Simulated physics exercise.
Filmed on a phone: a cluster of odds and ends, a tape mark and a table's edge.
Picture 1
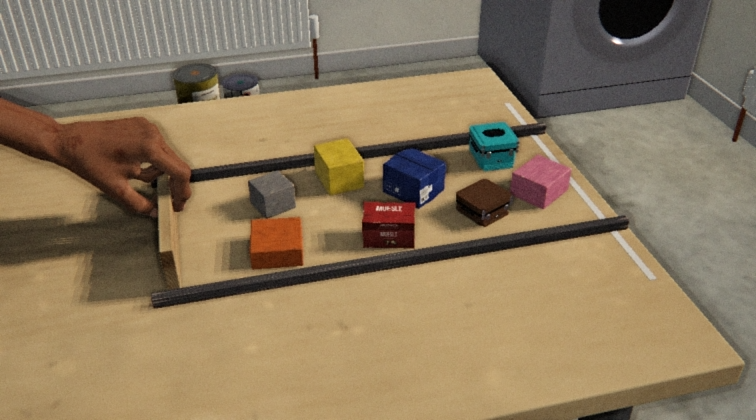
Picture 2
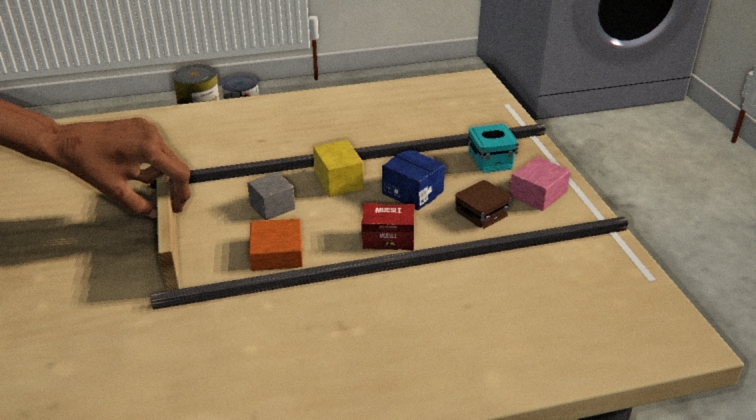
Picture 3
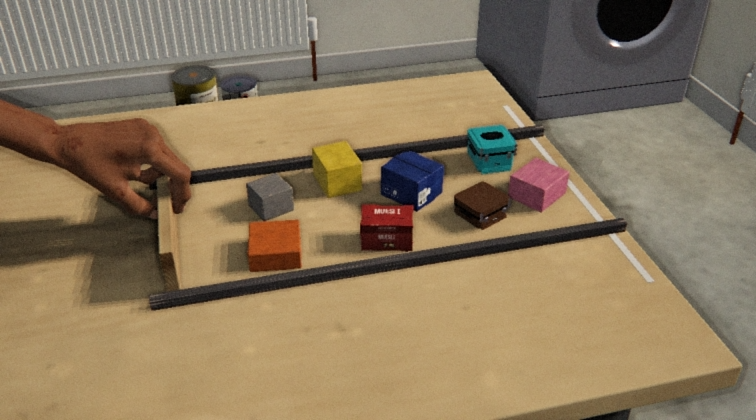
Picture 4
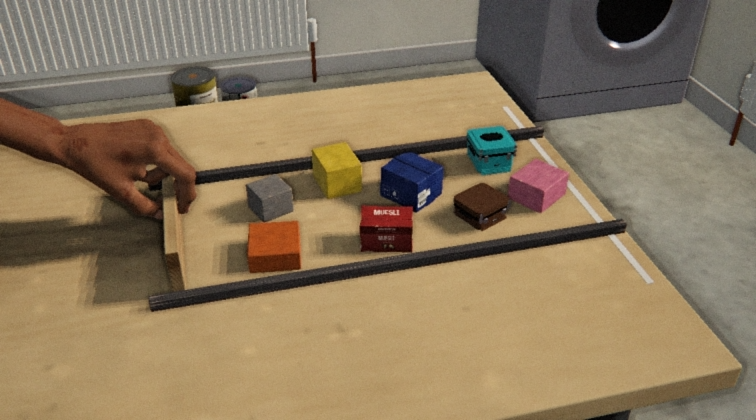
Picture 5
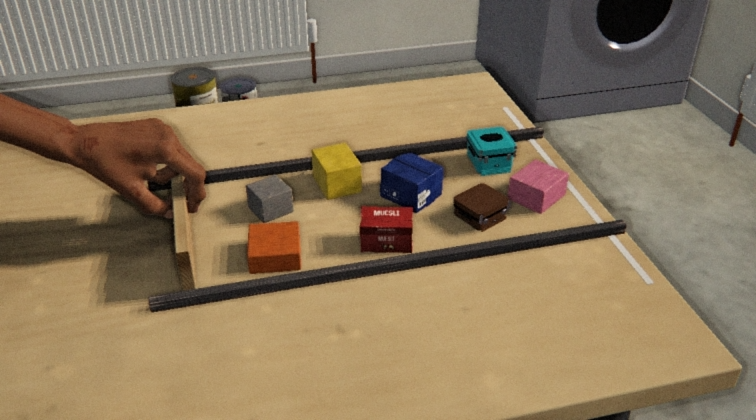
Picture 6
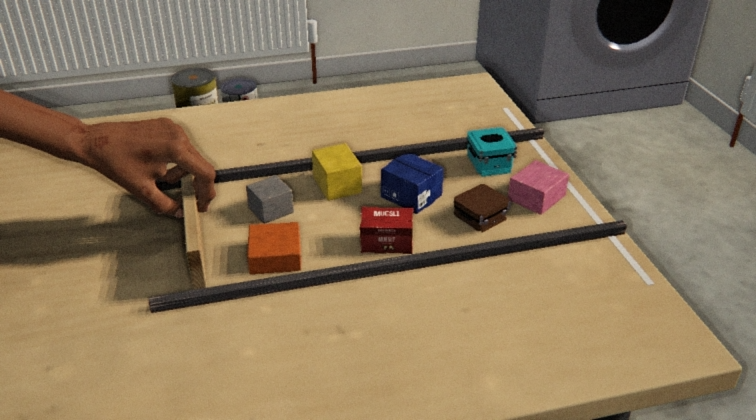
A hand at the left holds a small wooden board upright on a pale wooden table, seen from above at an angle, with a radiator and a grey appliance behind. Between two dark rails sit grey, orange, yellow, blue, red, brown, turquoise and pink blocks and boxes, near a white line at right. The hand first stays still, then slides the board slightly right, while the blocks stay put.
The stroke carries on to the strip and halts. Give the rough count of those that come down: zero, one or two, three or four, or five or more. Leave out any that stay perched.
Here the number that fall off is five or more.
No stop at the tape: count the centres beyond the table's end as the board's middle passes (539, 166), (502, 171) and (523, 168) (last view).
In that order 5, 2 and 4.
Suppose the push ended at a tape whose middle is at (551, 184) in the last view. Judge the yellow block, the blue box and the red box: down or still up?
The yellow block is kept; the blue box falls; the red box drops off.
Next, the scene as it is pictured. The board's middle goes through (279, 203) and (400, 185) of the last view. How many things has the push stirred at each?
First 2, then 7.
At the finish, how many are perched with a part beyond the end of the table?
It comes to 1.
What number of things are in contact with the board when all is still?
1 of them.
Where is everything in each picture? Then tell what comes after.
The first frame shows pink block (540, 182); turquoise case (493, 146); brown case (483, 204); board (168, 215); tape (568, 177).
The second frame shows turquoise case (492, 148); grey block (271, 196).
The third frame shows brown case (481, 207); yellow block (337, 169).
The fourth frame shows pink block (538, 185); orange block (275, 246).
The fifth frame shows turquoise case (490, 151); blue box (412, 181).
The sixth frame shows pink block (538, 187); turquoise case (490, 151); brown case (481, 209); board (192, 215); tape (565, 182).
Soon after, none off yet; pink block at rest near (538, 187); turquoise case at rest near (490, 151); brown case at rest near (481, 209).
After that, none off yet; pink block displaced about its own width near (563, 178); turquoise case at rest near (490, 151); brown case displaced about its own width near (536, 198).
And then, one off so far; pink block on its way down near (590, 261); turquoise case displaced about its own width near (546, 144); brown case displaced well along near (604, 187).
In the end, the number that fall off is five or more; gone, orange block, yellow block, red box, blue box, brown case, turquoise case and pink block.
